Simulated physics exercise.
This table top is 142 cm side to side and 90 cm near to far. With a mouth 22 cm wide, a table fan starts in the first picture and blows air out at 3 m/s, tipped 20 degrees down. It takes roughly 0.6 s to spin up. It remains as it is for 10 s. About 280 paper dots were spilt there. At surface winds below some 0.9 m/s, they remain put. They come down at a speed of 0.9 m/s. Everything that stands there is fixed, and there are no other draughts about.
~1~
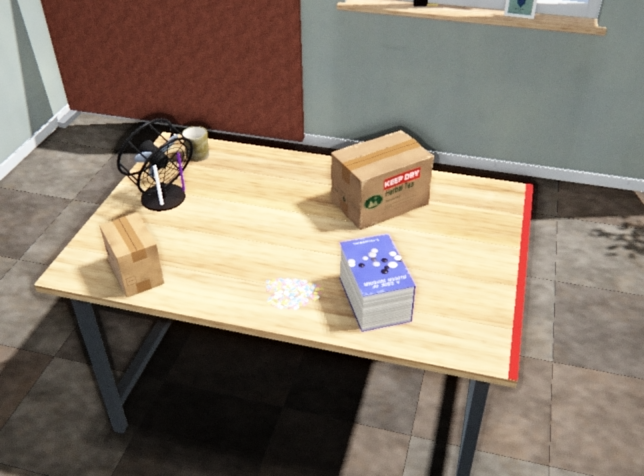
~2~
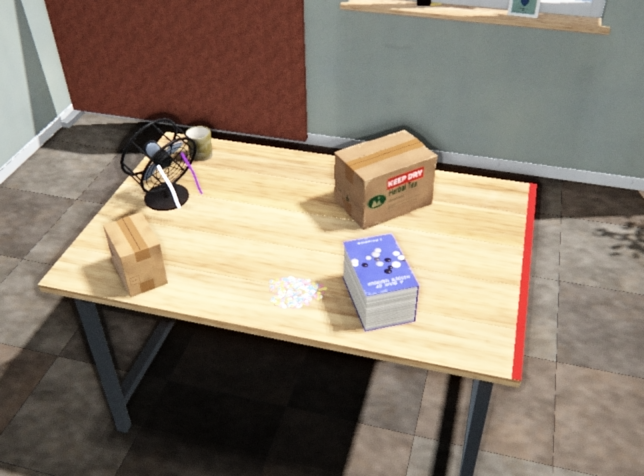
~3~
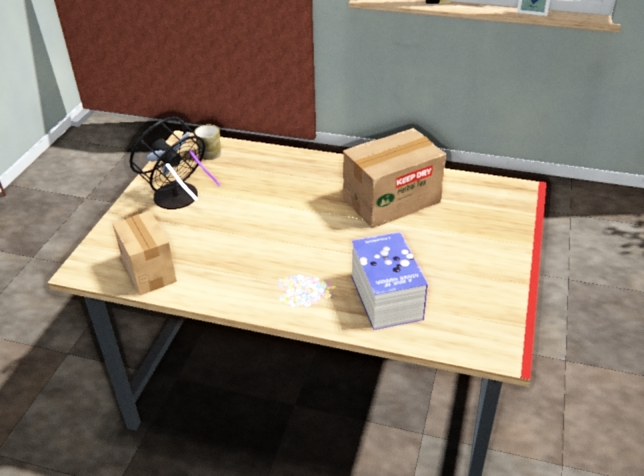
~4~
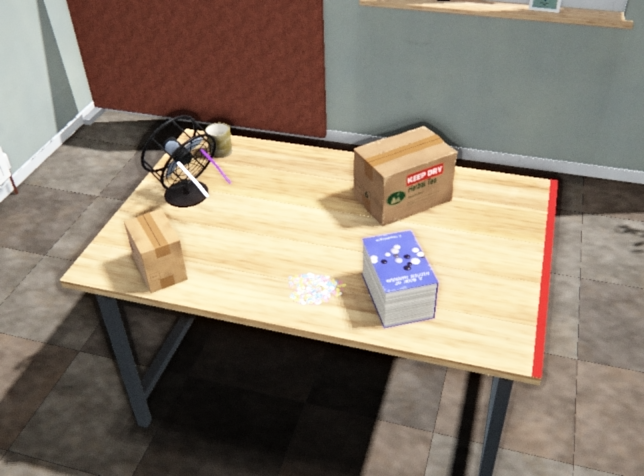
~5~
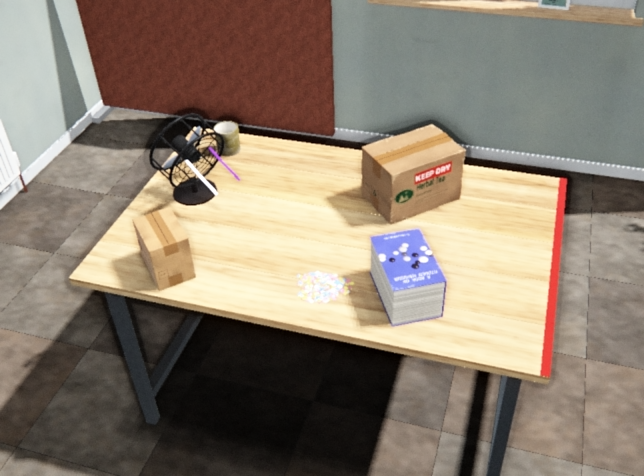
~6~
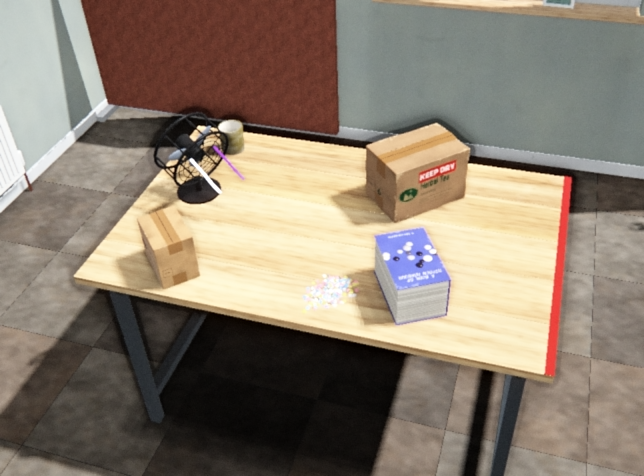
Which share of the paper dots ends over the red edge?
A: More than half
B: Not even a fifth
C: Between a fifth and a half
Option B: Not even a fifth.
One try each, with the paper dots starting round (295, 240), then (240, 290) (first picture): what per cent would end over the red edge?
80 and 0 in a hundred, respectively.
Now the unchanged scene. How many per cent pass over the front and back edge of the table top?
About 100 % front, about 0 % back.
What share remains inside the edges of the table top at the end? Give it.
Close to 0 in a hundred are still there.
Then, 1.2 s after the last picture, 0 % are over the red edge; 100 % have settled or left.
Then, 2.4 s after the last picture, 0 % are over the red edge; 100 % have settled or left.
Then, 4.7 s after the last picture, 0 % are over the red edge; 100 % have settled or left.
Then, 9.2 s after the last picture, at the end, 0 % are over the red edge.
